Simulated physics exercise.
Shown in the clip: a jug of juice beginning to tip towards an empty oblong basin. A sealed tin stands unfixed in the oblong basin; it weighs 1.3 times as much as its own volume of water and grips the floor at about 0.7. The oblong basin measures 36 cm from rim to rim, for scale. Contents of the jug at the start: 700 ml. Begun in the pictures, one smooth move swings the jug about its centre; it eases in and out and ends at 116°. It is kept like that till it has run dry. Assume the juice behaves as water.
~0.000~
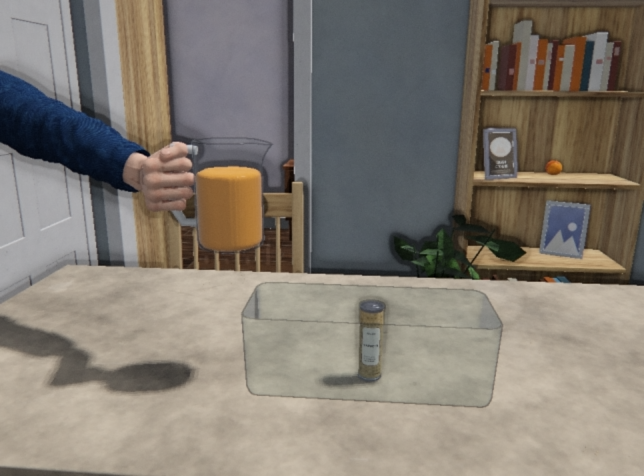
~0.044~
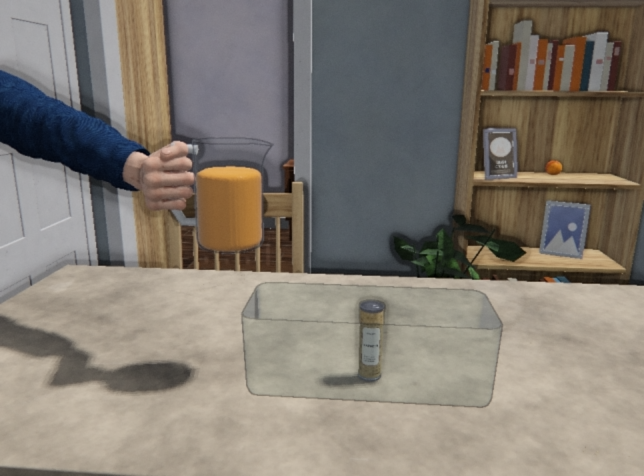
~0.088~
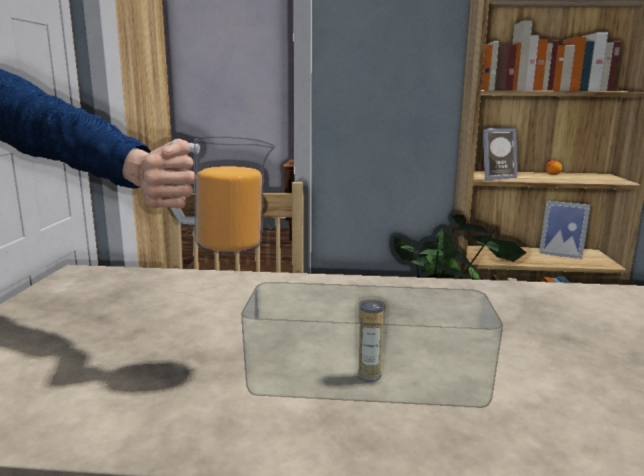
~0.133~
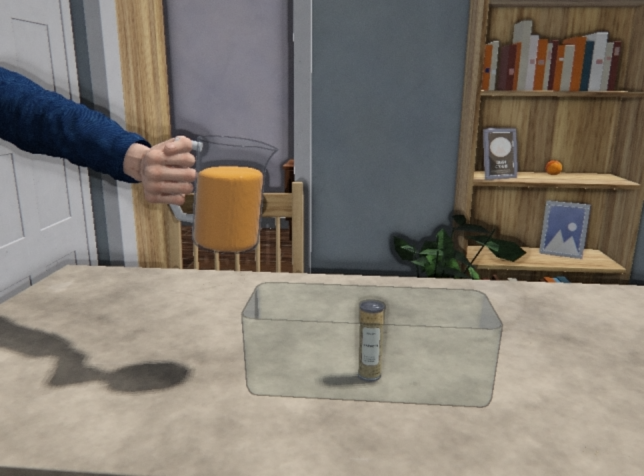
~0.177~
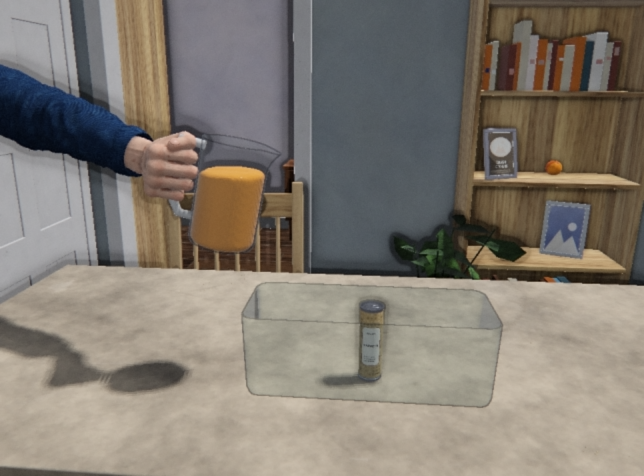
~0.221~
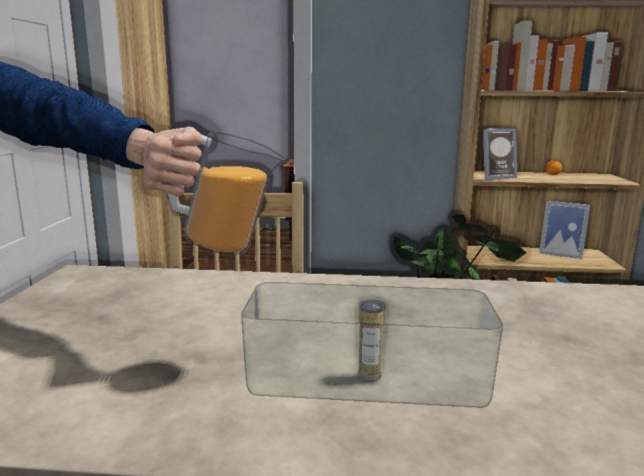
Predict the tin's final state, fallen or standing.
My guess is it's going to stay on its base.
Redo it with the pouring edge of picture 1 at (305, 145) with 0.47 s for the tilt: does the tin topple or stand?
Result: Tin upright.
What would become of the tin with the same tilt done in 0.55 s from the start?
The tin stays on its base.
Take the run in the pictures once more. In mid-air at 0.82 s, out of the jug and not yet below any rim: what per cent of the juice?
In-air share: About 26 %.
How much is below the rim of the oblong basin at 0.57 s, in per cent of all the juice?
Fraction in basin: Approx. 0%.
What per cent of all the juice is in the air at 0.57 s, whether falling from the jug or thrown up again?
About 12 per cent.
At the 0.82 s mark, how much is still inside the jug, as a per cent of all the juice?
Around 28 percent of it.
Then, 0.57 s in, the tilt is 84° and 88 per cent is still to pour; the tin stands where it began.
Then, 0.82 s in, the tilt is 115° and 28 per cent is still to pour; the tin stands where it began.
Then, 1.09 s in, the tilt is 116° and 1 per cent is still to pour; the tin stands where it began.
Then, 1.38 s in, the tilt is 116° and 0 per cent is still to pour; the tin stands where it began.
Finally, the tin stands where it began.
